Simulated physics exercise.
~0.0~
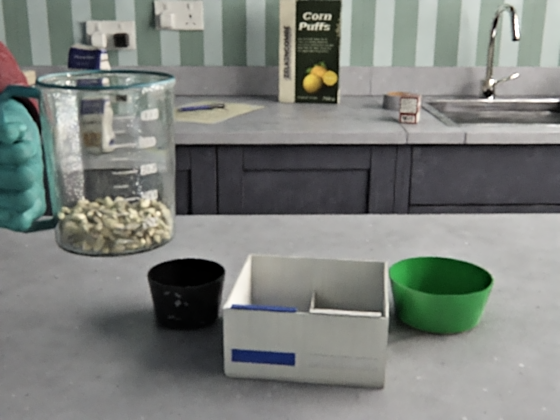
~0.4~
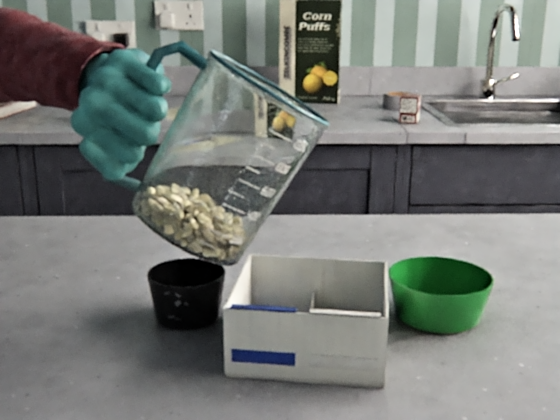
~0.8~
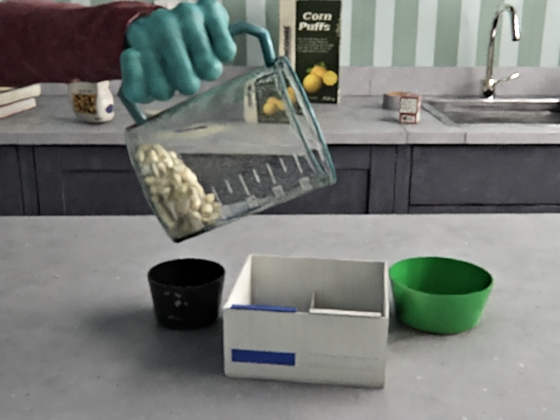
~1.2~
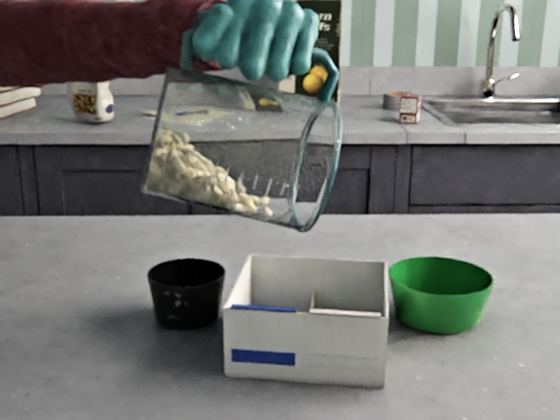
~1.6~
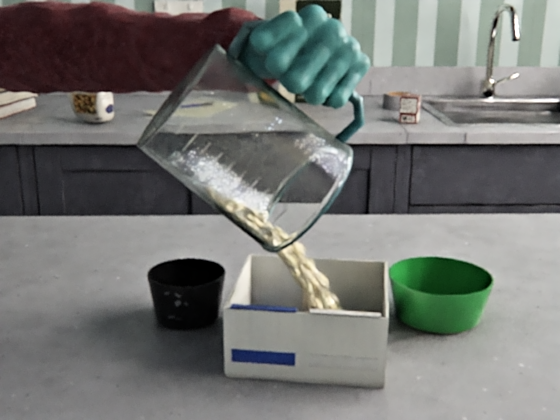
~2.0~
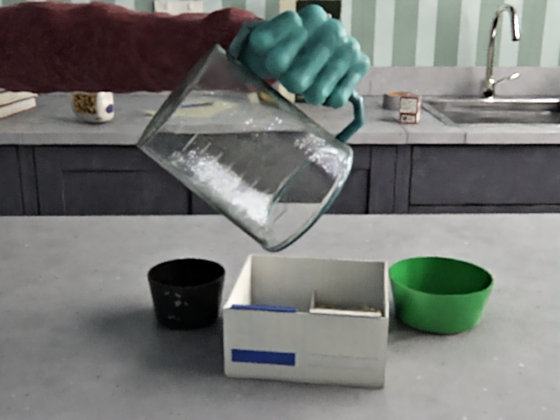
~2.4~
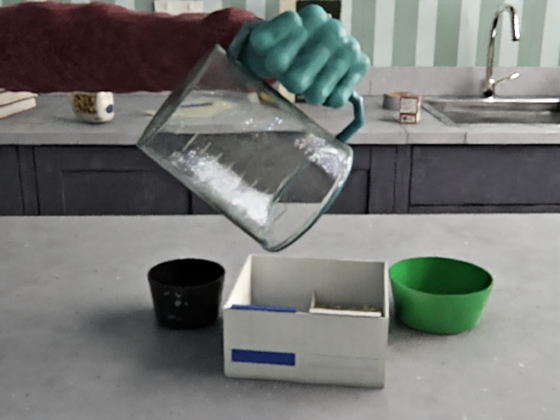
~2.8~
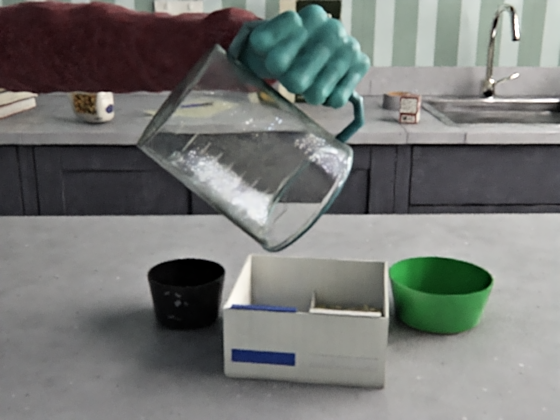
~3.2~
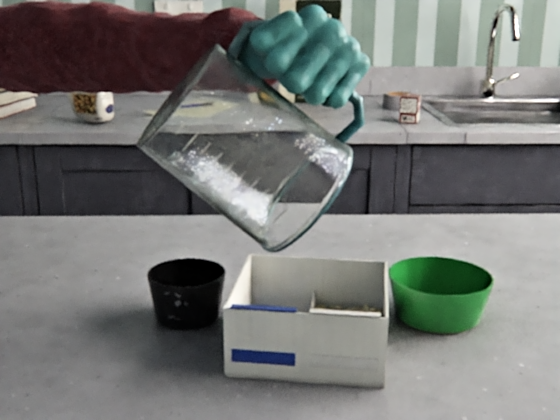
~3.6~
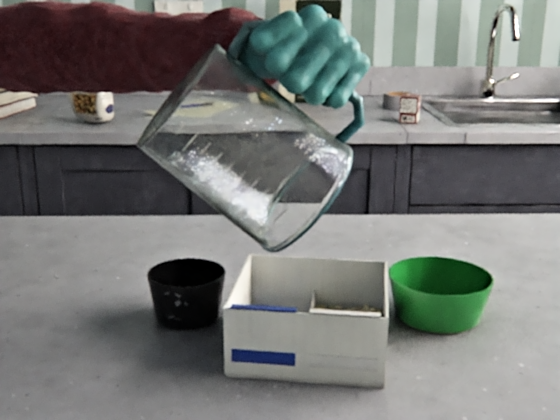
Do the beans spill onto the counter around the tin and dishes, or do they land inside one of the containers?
They land inside a container, gathering in the white section on the right of the tin, while the blue section, both dishes and the counter get practically none.
A clear jug of white beans, held by a teal-gloved hand, moves right and tips over a divided white tin between a black dish and a green dish, pouring the beans into the tin's right-hand section, and ends empty, held tilted above it.
